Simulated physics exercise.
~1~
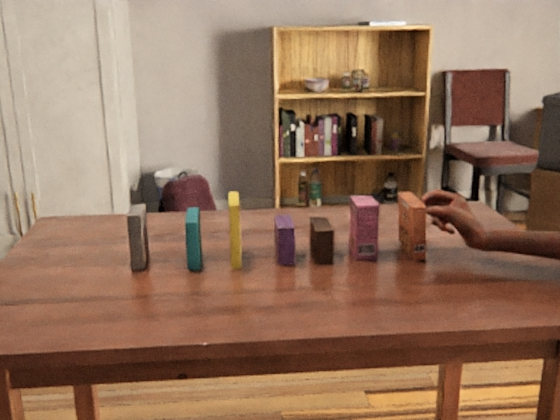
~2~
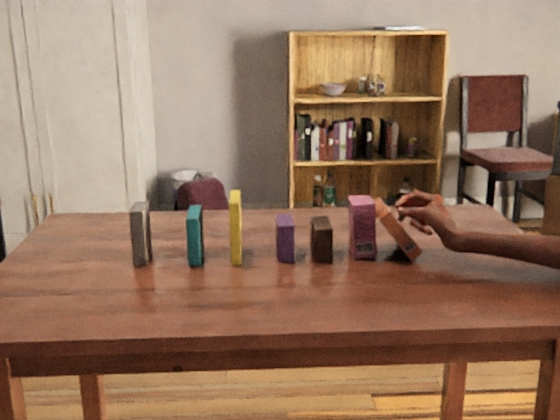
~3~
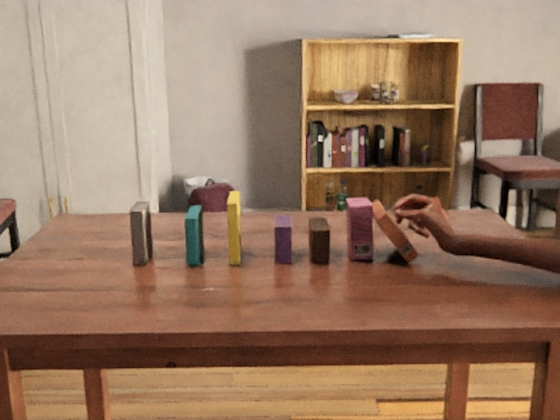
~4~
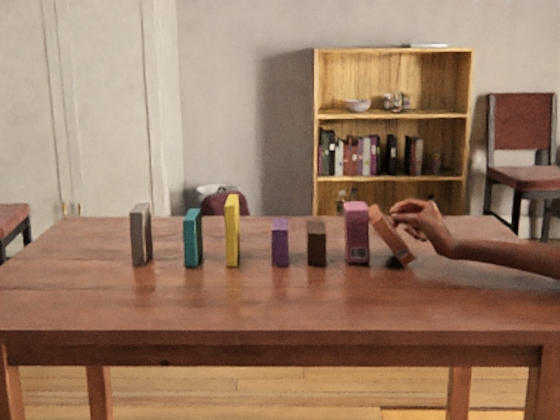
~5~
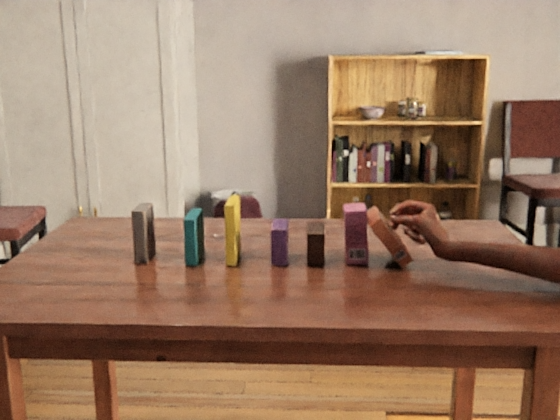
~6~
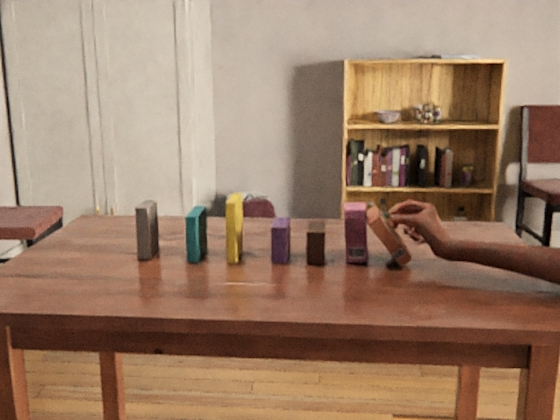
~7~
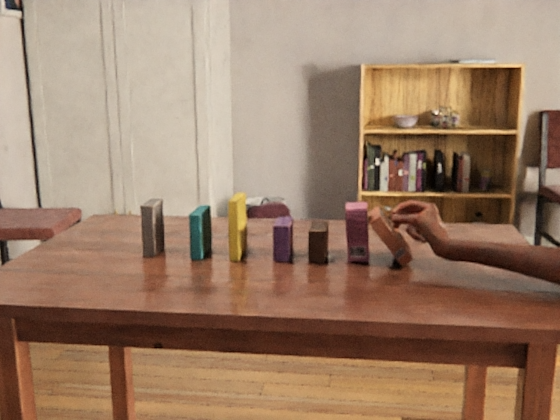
A hand tips the orange packet left against the pink one, and the row stays standing.
